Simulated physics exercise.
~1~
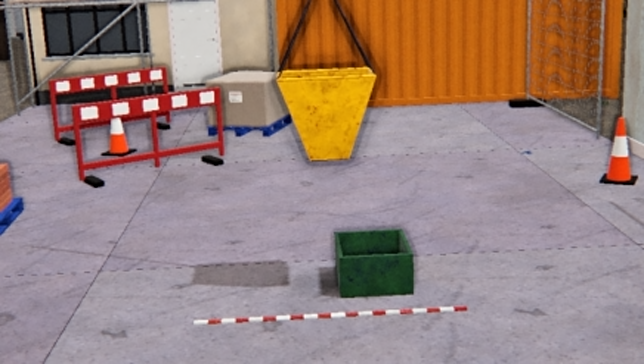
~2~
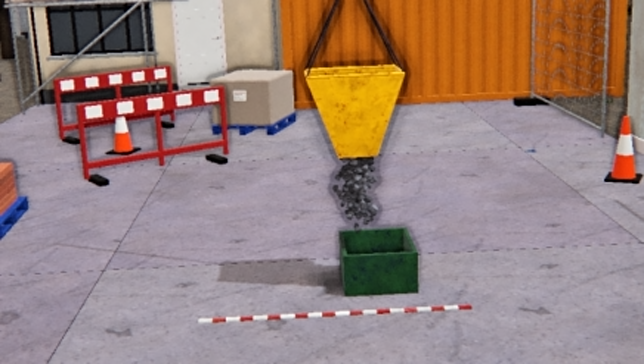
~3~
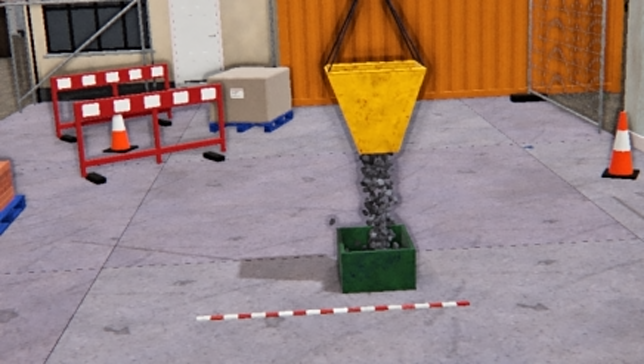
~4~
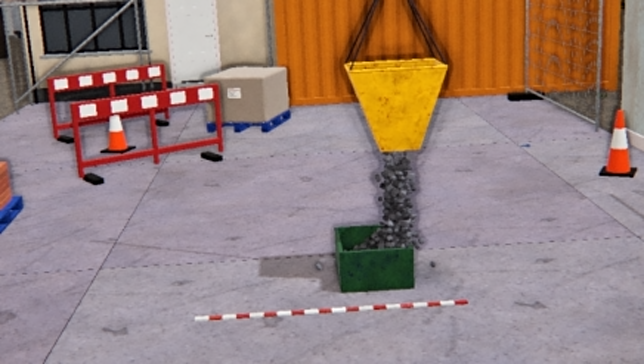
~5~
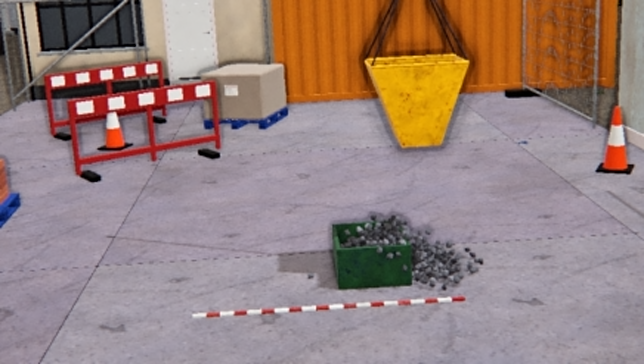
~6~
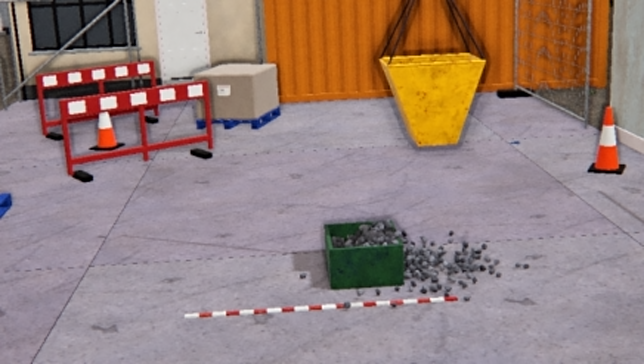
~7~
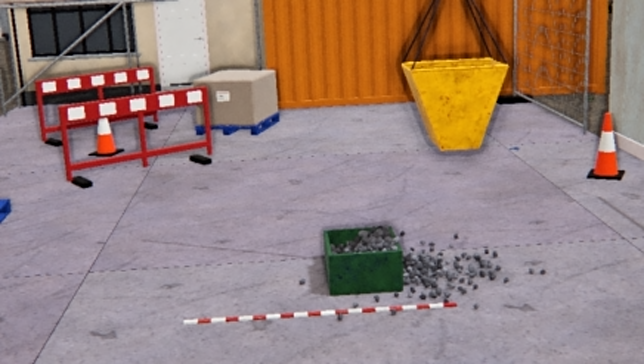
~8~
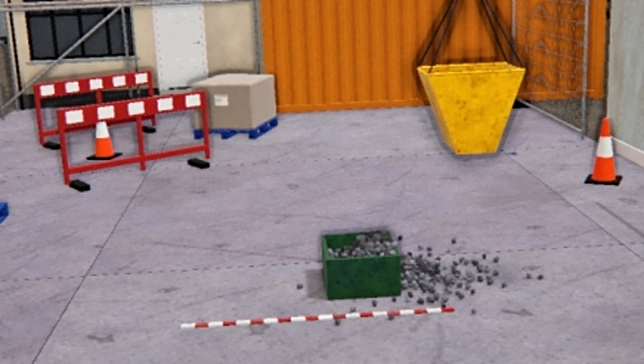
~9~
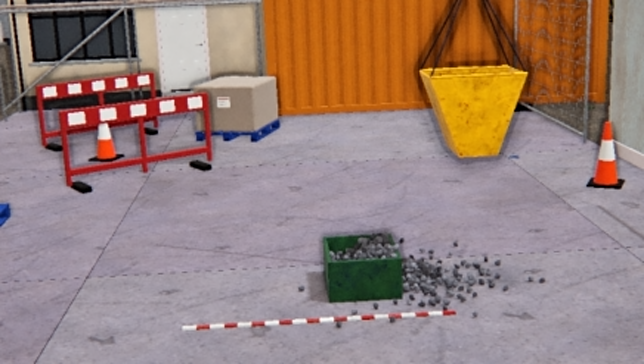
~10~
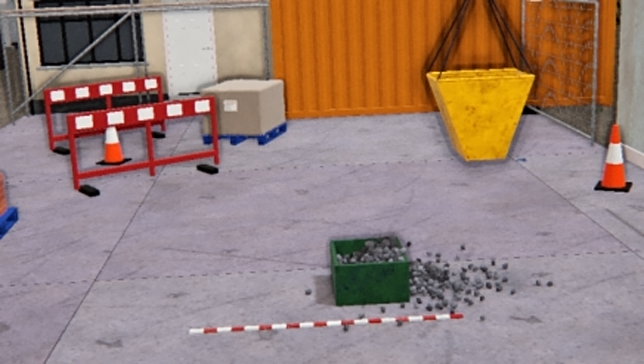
A yellow skip moving right drops gray stones into a green bin, some spilling beside it.
